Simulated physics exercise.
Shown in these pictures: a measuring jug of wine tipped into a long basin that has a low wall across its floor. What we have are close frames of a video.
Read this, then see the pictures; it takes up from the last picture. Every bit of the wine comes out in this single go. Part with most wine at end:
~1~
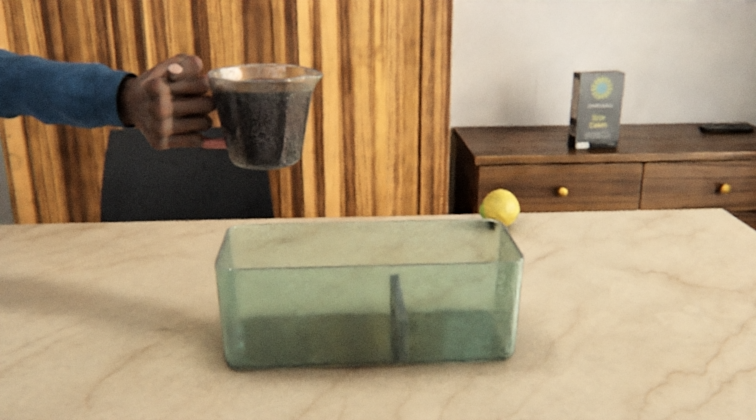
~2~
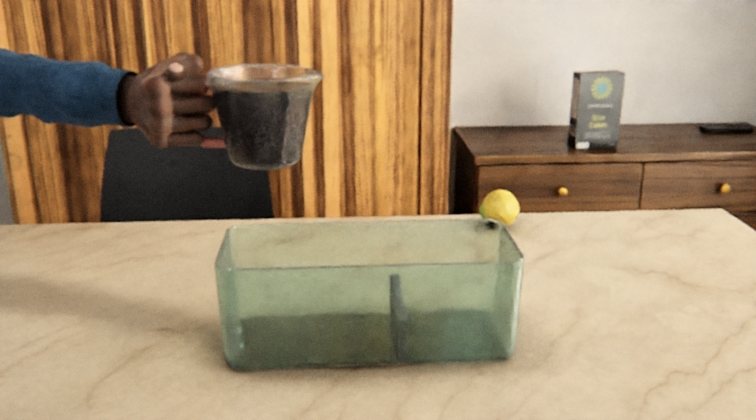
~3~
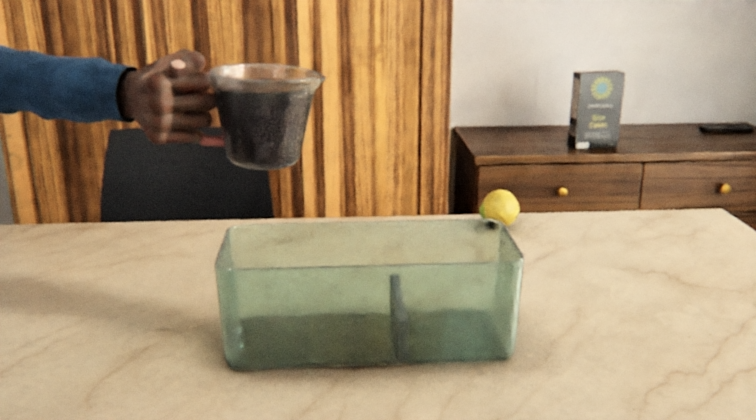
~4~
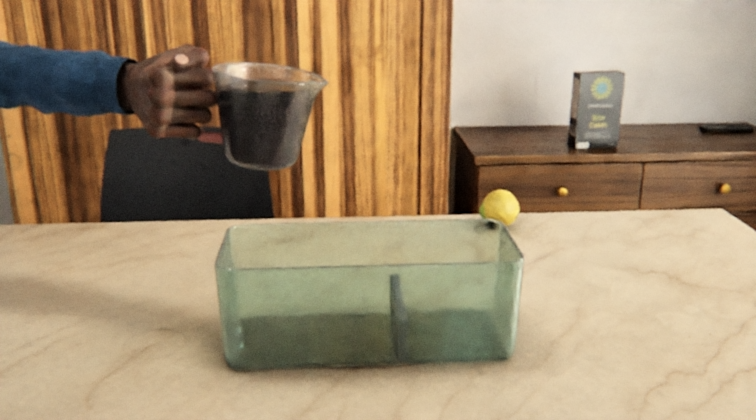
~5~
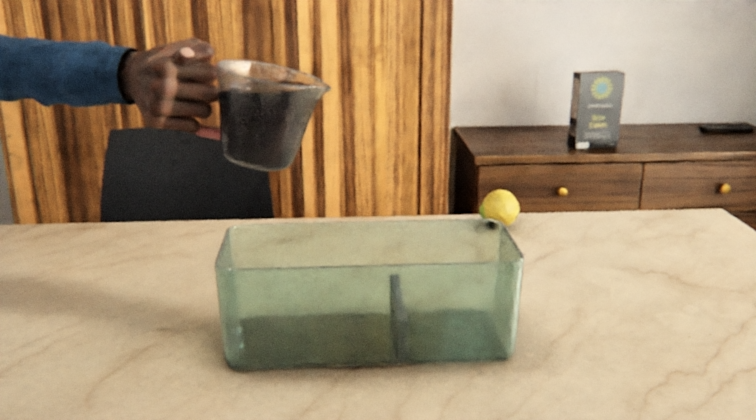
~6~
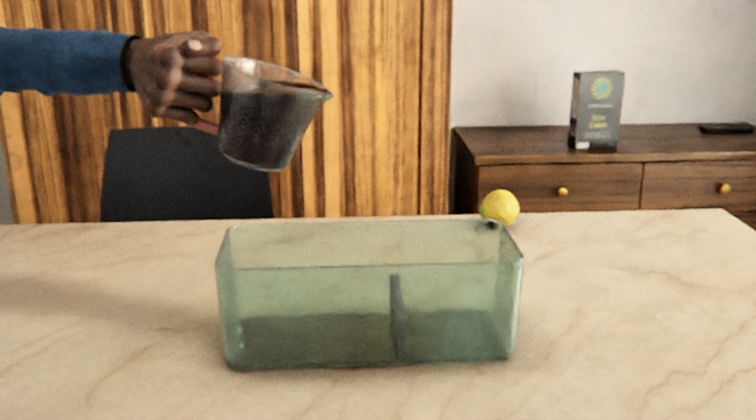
I foresee the left area holding the largest share.
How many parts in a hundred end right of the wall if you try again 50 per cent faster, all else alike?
About 15 %.
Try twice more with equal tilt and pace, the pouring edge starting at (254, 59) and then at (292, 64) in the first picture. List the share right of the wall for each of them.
The first gives 5 %, the second 5 %.
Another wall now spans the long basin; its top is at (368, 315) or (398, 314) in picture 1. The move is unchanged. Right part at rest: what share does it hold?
In order, some 75 and 35 in a hundred.
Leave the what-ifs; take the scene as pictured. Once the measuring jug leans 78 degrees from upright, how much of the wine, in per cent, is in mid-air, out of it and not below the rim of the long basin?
Roughly 30 per cent.
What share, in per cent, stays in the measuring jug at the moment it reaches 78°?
Roughly 55 percent remains at that point.
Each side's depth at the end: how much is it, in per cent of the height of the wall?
About 30 on the left and about 10 on the right.
A moment on, the tilt is 78° and 54 per cent is still to pour, 9 is left of the wall and 10 right of it.
Next, the tilt is 112° and 4 per cent is still to pour, 65 is left of the wall and 24 right of it.
Then the tilt is 117° and 0 per cent is still to pour, 74 is left of the wall and 25 right of it.
Later the tilt is 117° and 0 per cent is still to pour, 74 is left of the wall and 25 right of it.
In the end 74 per cent lies left of the wall, 25 right of it and 2 outside.
